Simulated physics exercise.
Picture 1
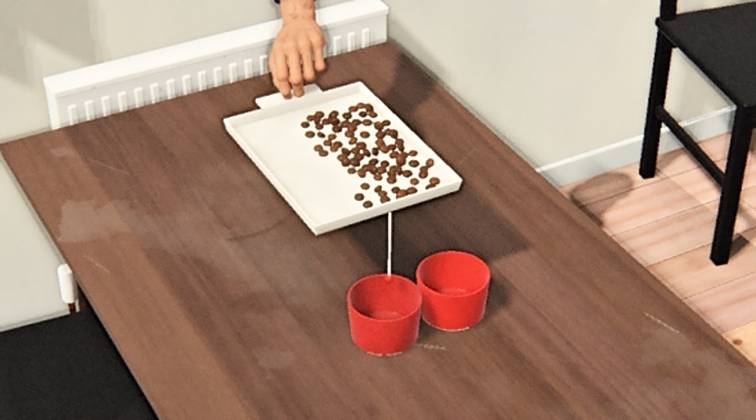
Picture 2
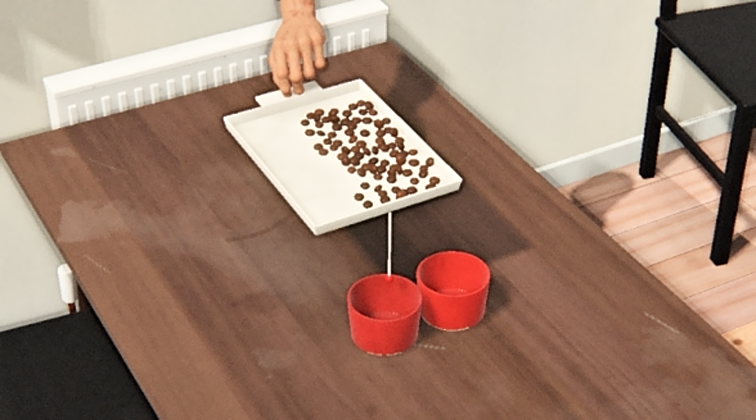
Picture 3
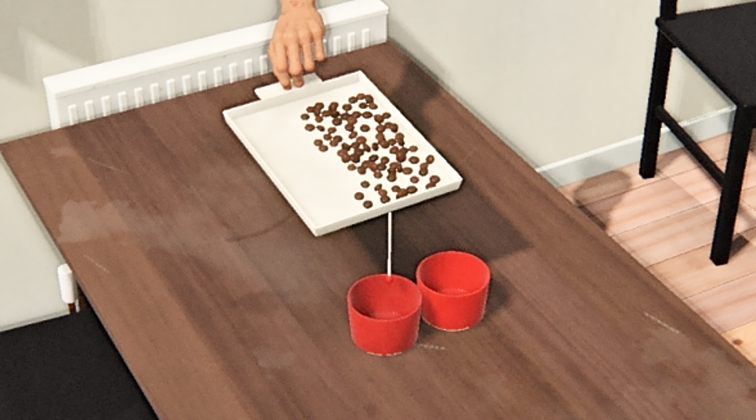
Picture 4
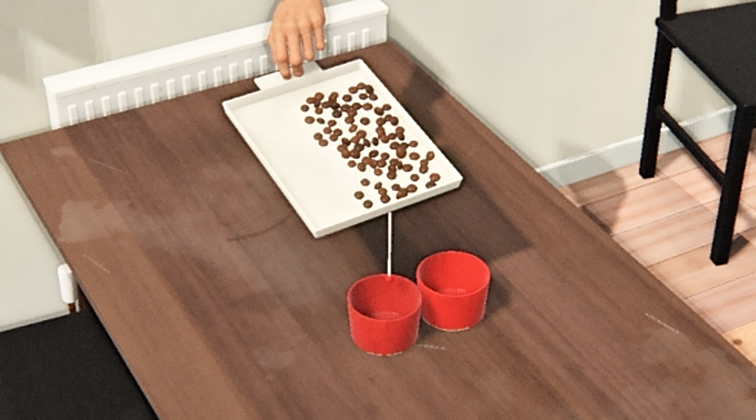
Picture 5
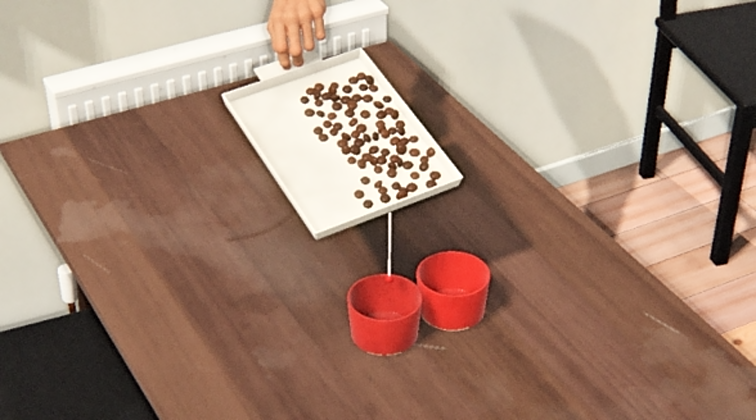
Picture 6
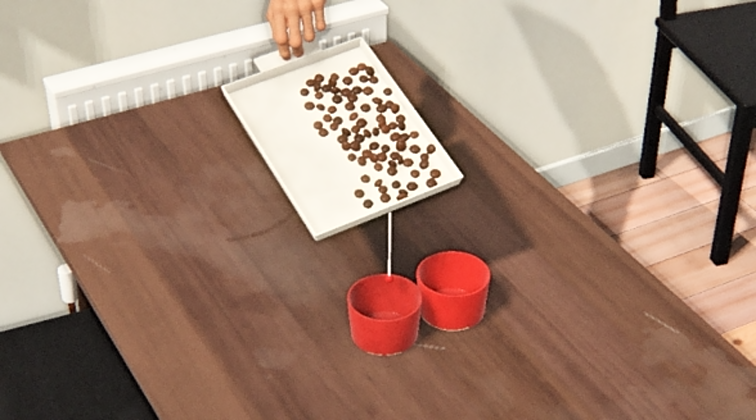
At first, a hand holds the far end of a white tray of brown chocolate drops, nearly level above two red dishes on a wooden table. The hand then steadily raises that end, and the tray slopes toward the dishes, its near edge dipping slightly at the left corner while the drops stay on it.
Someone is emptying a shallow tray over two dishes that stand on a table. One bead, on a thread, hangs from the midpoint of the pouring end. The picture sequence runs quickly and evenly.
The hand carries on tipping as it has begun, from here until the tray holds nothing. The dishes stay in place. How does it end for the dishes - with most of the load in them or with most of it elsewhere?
Minority caught.
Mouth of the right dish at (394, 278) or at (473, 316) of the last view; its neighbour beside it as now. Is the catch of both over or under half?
For the two tries in order: Not as much as half, not as much as half.
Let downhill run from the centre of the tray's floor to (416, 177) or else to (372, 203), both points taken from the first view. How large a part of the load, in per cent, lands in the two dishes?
About 80 % and 30 %.
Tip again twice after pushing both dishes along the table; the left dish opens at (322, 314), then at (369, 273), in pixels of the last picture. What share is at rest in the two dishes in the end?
First 60 per cent, second 0 per cent.
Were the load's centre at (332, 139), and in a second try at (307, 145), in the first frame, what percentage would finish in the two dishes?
You'd get about 20 per cent first and about 20 per cent second.
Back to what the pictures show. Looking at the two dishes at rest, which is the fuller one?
More winds up in the leftward dish.
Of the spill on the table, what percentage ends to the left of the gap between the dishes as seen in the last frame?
Roughly 80 in a hundred.
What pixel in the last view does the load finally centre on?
I'd put the middle somewhere around (357, 360).
Shortly afterwards, tray tipped steeply; all but a few on the tray; a little in the air.
Next, tray tipped past a quarter turn; near a third on the tray; a little in the left dish; near half outside both; a little in the air.
Some moments later, tray tipped past a quarter turn; near a quarter in the left dish; the bulk outside both.
In the end, tray tipped past a quarter turn; near a quarter in the left dish; none at all in the right dish; the bulk outside both.
